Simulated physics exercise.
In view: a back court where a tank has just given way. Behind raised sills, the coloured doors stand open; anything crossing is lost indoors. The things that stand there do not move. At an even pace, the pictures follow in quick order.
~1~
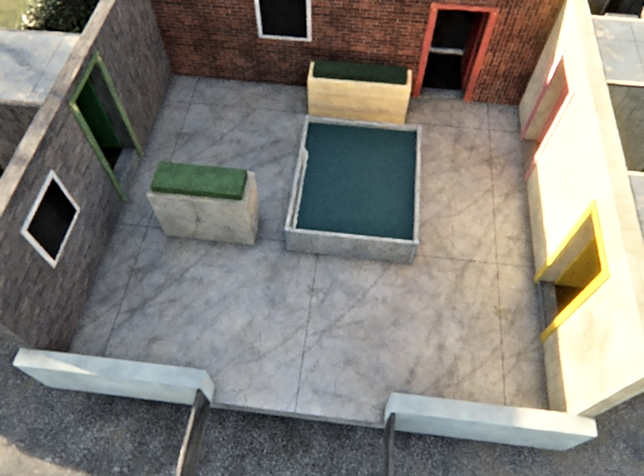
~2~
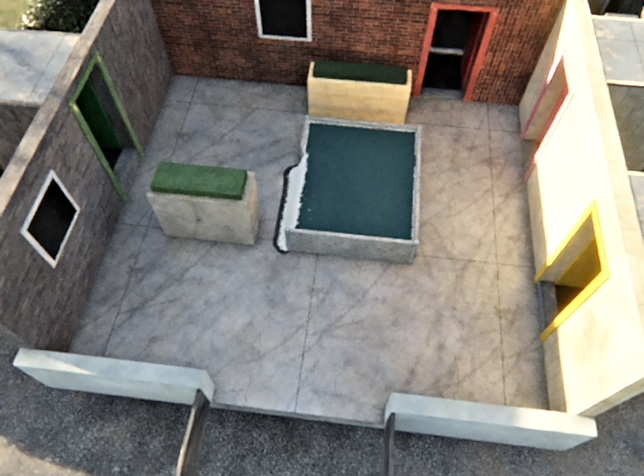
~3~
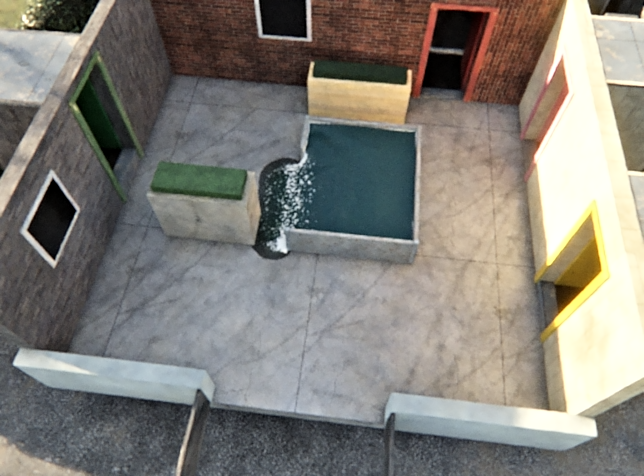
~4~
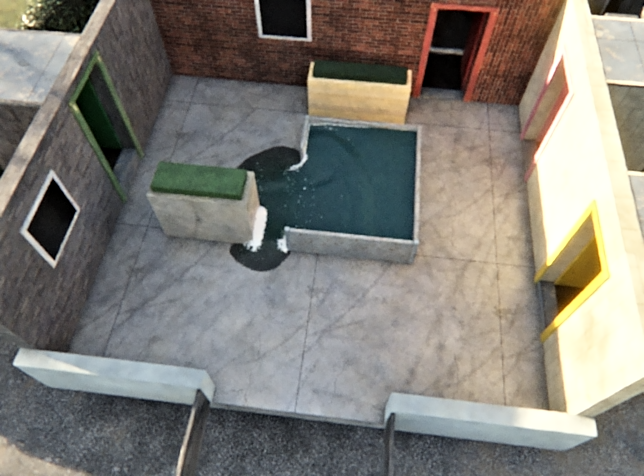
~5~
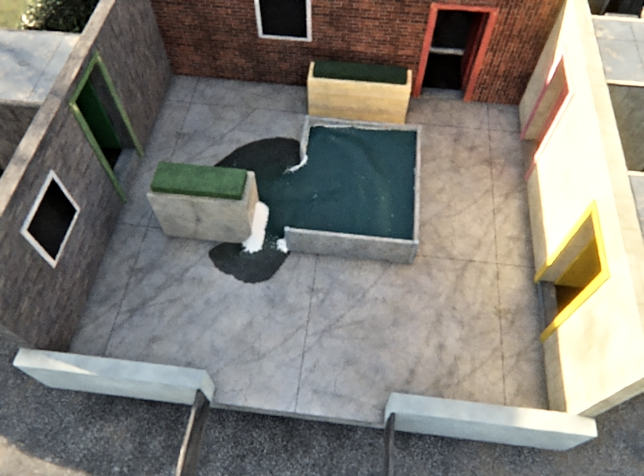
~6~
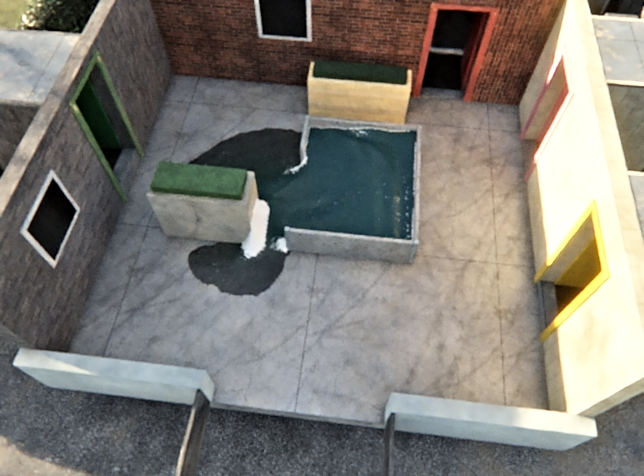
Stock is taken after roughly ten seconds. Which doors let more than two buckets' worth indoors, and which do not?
The yellow door sees no more than two buckets come in; the red door sees no more than two buckets come in; the pink door sees no more than two buckets come in; the green door sees no more than two buckets come in.
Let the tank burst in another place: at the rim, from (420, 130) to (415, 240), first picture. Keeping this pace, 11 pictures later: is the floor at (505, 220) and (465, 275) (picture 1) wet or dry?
Submerged, then submerged.
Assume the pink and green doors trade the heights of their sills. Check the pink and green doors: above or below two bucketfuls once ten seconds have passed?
Lab note: Pink door doesn't reach it; green door crosses the line.
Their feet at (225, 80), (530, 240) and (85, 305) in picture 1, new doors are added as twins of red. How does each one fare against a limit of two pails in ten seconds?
Door by door: Ends up above, ends up below, ends up above.
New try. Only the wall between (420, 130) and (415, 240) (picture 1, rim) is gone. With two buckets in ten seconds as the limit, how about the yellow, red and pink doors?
Here's how it plays out: Yellow surpasses the limit, red surpasses the limit, and pink surpasses the limit.
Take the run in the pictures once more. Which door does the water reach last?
The one in yellow.
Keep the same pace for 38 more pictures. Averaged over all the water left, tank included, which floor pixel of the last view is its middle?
Roughly at (256, 203).
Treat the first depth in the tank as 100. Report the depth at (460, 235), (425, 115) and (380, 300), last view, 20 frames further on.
Estimate: 0, 0, 0 %.
A moment on, water covers 25 % of the floor; the yellow door not reached, the red door not reached, the pink door not reached, the green door wet at the sill, nothing in.
Next, water covers 40 % of the floor; the yellow door not reached, the red door not reached, the pink door not reached, the green door wet at the sill, nothing in.
Then, water covers 45 % of the floor; the yellow door not reached, the red door not reached, the pink door not reached, the green door wet at the sill, nothing in.
Later, water covers 60 % of the floor; the yellow door not reached, the red door wet at the sill, nothing in, the pink door not reached, the green door wet at the sill, nothing in.
In the end, water covers 80 % of the floor; the yellow door wet at the sill, nothing in, the red door wet at the sill, nothing in, the pink door under two buckets in, the green door wet at the sill, nothing in.
